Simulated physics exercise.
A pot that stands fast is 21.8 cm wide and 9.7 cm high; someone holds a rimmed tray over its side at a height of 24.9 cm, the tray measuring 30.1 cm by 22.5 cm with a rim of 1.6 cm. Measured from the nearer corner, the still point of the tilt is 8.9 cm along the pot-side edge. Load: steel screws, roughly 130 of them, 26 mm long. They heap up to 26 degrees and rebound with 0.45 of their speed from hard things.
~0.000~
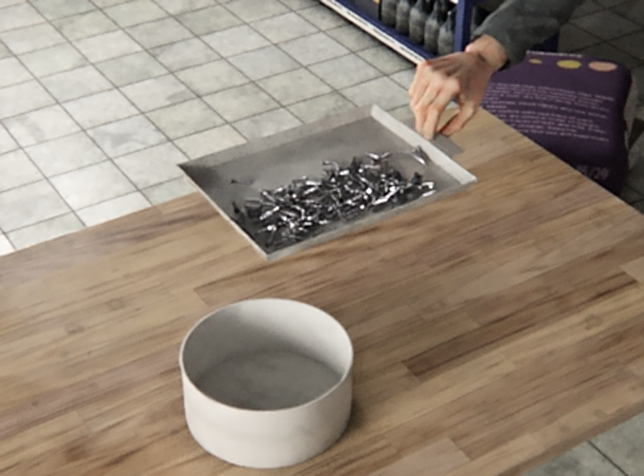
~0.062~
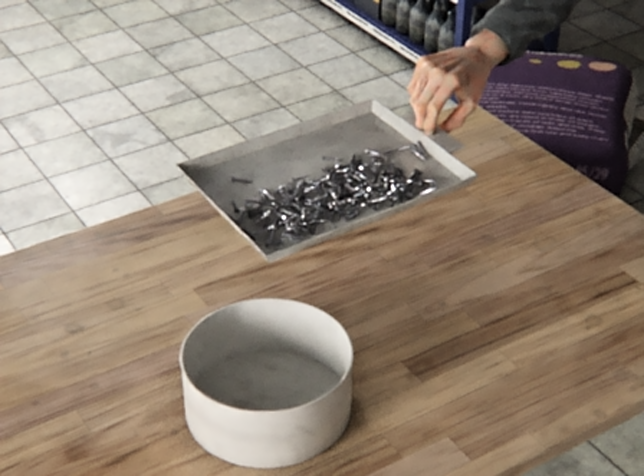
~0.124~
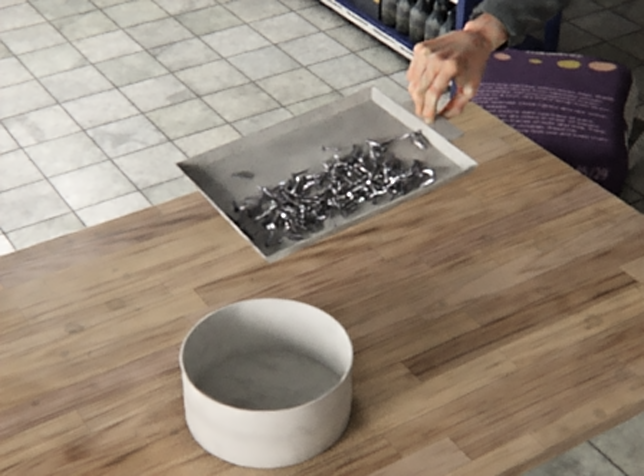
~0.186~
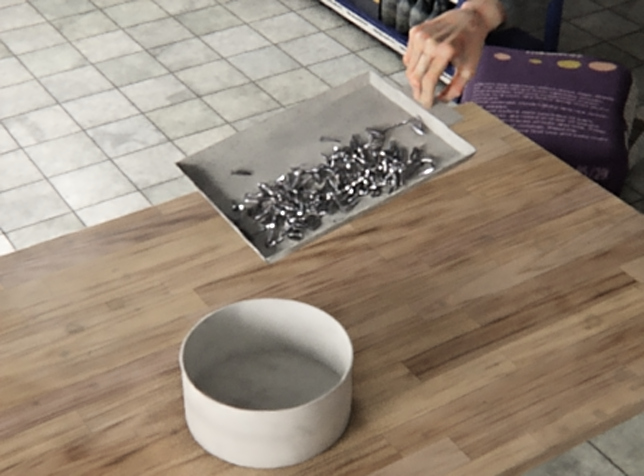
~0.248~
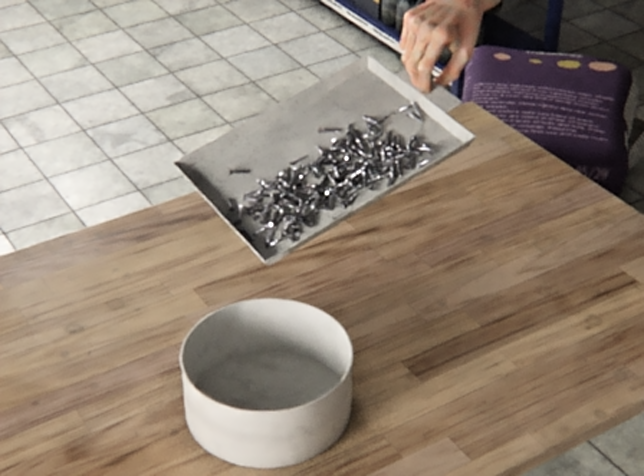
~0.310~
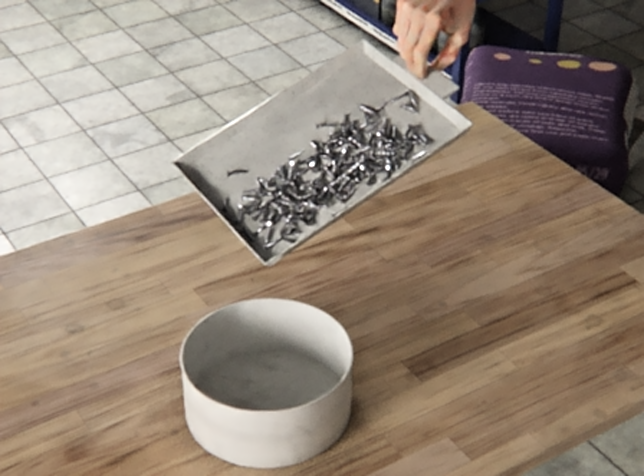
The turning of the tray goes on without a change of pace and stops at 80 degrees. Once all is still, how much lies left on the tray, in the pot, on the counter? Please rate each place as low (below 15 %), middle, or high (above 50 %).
Tray: Low, pot: High, counter: Low.
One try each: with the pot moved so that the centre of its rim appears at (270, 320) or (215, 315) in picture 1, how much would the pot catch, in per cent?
Around 65 per cent, then around 60 per cent.
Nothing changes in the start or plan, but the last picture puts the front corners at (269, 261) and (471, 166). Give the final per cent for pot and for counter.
You'd end with pot at 95 and counter at 5.
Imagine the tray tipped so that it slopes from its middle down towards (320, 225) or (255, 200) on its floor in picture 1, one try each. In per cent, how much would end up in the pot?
Estimate: Some 100 % and some 50 % respectively.
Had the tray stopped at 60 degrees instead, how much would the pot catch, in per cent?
In that case, near 75 percent.
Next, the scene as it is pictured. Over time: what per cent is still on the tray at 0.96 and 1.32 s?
Close to 35 at the first time and 0 at the second.
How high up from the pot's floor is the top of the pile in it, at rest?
Measured height: Approx. 1.5 cm.
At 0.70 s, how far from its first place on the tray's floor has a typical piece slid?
I'd say close to 10 centimetres.
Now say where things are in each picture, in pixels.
In the first frame, tray tilt 0 degrees, front corners at (269, 251) and (470, 178); middle of the pieces at (335, 199); pot at (267, 352).
In the second frame, tray tilt 1 degrees, front corners at (268, 251) and (470, 174); middle of the pieces at (335, 197).
In the third frame, tray tilt 5 degrees, front corners at (268, 252) and (470, 163), lowest corner left front; middle of the pieces at (335, 192).
In the fourth frame, tray tilt 10 degrees, front corners at (267, 254) and (469, 149), lowest corner left front; middle of the pieces at (334, 186).
In the fifth frame, tray tilt 14 degrees, front corners at (267, 256) and (468, 136), lowest corner left front; middle of the pieces at (333, 180).
In the sixth frame, tray tilt 19 degrees, front corners at (266, 257) and (465, 124), lowest corner left front; middle of the pieces at (331, 174); pot at (267, 352). Its pace works out near 75 degrees a second.
After 0.70 s, tilt 49 degrees; the tray holds 100 %, the pot 0 %.
After 0.96 s, tilt 69 degrees; the tray holds 35 %, the pot 15 %.
After 1.32 s, tilt 80 degrees; the tray holds 0 %, the pot 85 %.
By 2.3 s all is still; tray 0 %, pot 95 %, counter 5 %.
